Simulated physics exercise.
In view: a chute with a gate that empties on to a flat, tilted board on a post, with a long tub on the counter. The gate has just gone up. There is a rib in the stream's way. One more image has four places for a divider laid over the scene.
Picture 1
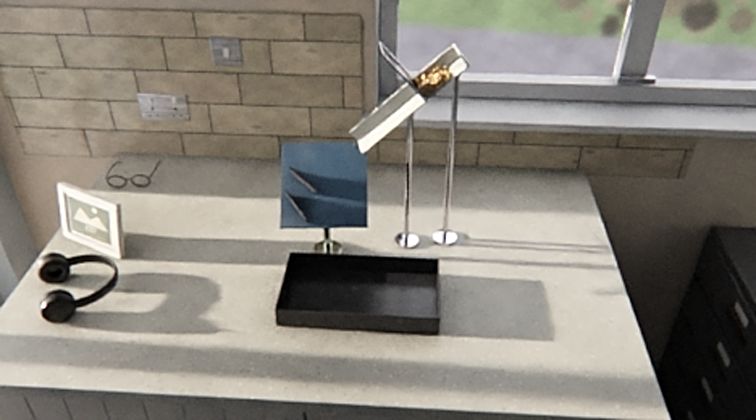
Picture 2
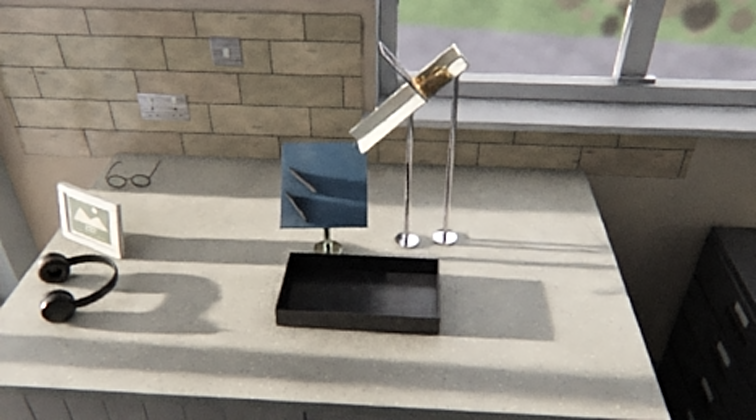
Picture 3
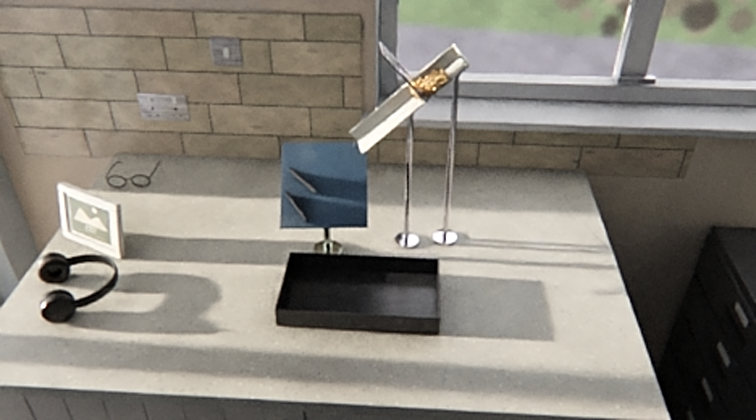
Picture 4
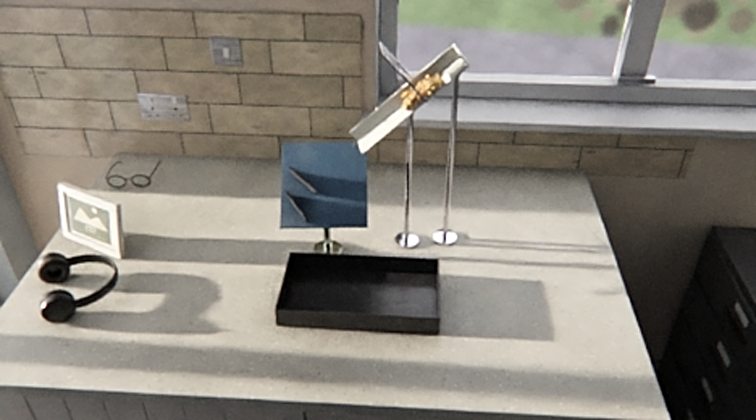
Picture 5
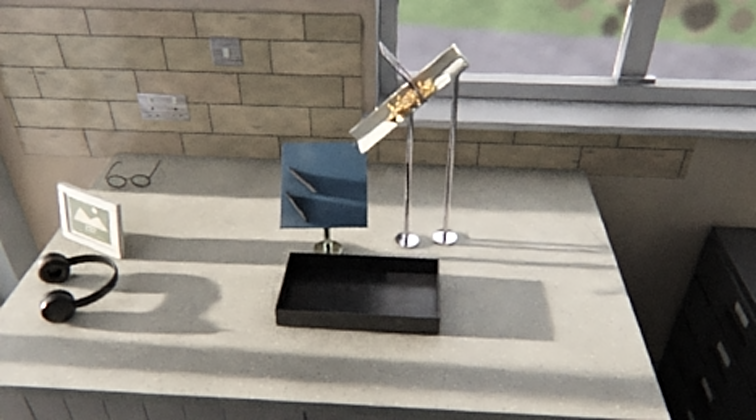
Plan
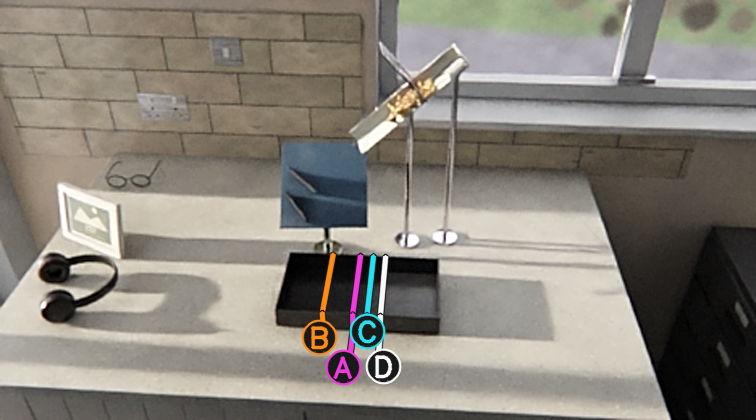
A pale speckled counter stands against a tan brick-tiled wall beneath a window, seen from above and in front in slanting sunlight. A black open tray sits at the centre before a tilted blue board with two small ribs, with a white picture frame, black headphones and glasses at left and a pale chute on metal posts behind. Golden-brown pieces slide a short way down the chute, spreading slightly, while all else stays still.
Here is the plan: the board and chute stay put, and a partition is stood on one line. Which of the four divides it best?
The answer is line B.
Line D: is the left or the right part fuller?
Left.
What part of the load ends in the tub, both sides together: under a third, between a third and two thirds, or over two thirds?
About that: Over two thirds.
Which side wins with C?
More lands on the left.
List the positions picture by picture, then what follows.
The first frame shows load behind the gate at (432, 80), dried chickpeas; lip of the chute at (360, 148), sloping fairly steeply.
The second frame shows middle of the board at (324, 184), tilted fairly steeply; middle of its low edge at (324, 227); of its high edge at (325, 143).
The third frame shows front corners of the tub at (275, 310) and (440, 318), empty; front of the load at (414, 91).
The fourth frame shows middle of the load at (420, 89); its front at (404, 106), about a quarter of the way to the lip; rib from (290, 167) to (315, 190); rib from (286, 191) to (307, 219).
The fifth frame shows middle of the load at (410, 99); its front at (389, 120), about half of the way to the lip.
On the marked copy, line A crosses the front rim at (352, 313); line B crosses the front rim at (322, 312); line C crosses the front rim at (367, 314); line D crosses the front rim at (380, 315).
For line A, of what is caught, nearly all on the left of the divider, a stray few on the right.
For line B, of what is caught, about two thirds on the left of the divider, about a third on the right.
For line C, of what is caught, all on the left of the divider, none on the right.
For line D, of what is caught, all on the left of the divider, none on the right.
